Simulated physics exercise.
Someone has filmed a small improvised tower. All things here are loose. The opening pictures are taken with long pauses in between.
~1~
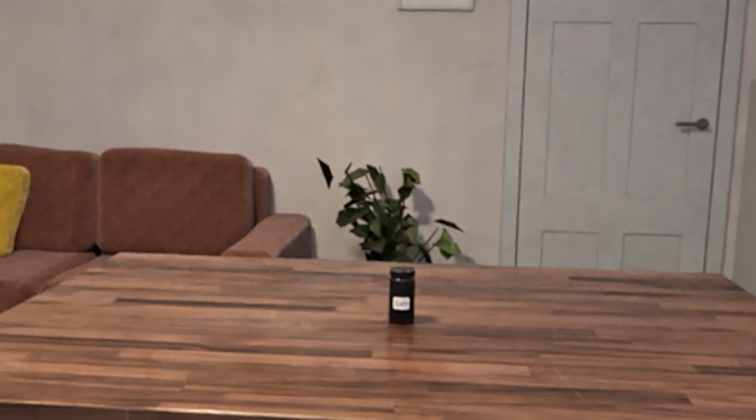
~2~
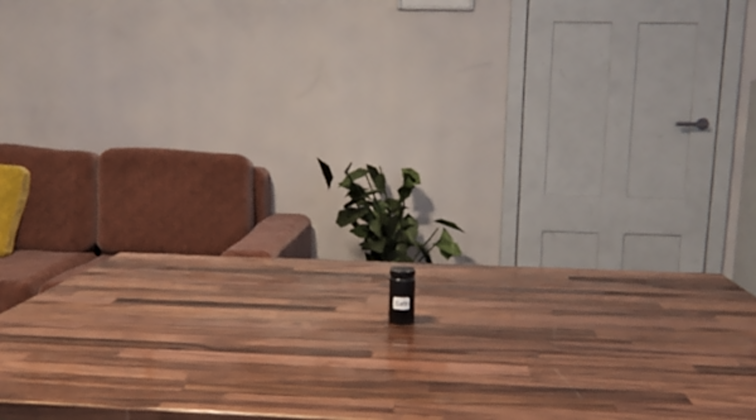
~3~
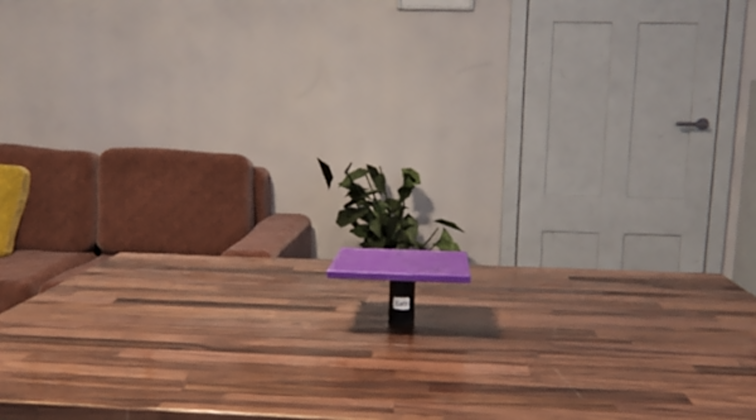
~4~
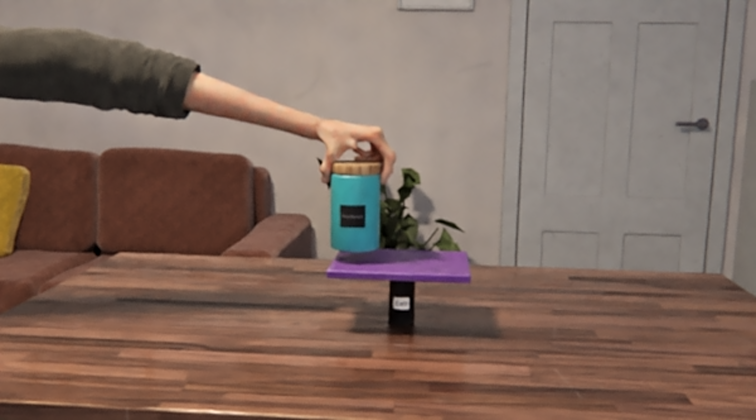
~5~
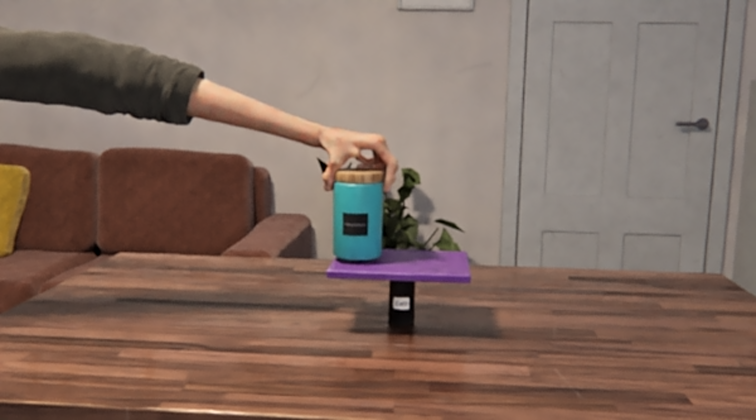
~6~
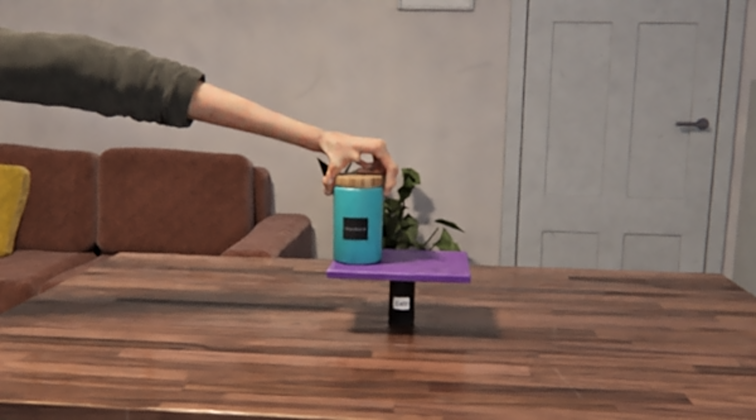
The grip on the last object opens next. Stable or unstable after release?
The result is a spill.
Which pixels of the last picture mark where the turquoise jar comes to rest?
Roughly pixel (278, 294) in the last picture.
Then, 0.40 s after the last picture, turquoise jar now fallen; purple lid tipped 70° from how it was.
Then, 0.90 s after the last picture, purple lid now fallen; black shaker on its side.
By the end, fallen, turquoise jar and purple lid; tipped over in the stack, black shaker. Seen from the same camera at the end, turquoise jar near (278, 294). The stack comes apart.
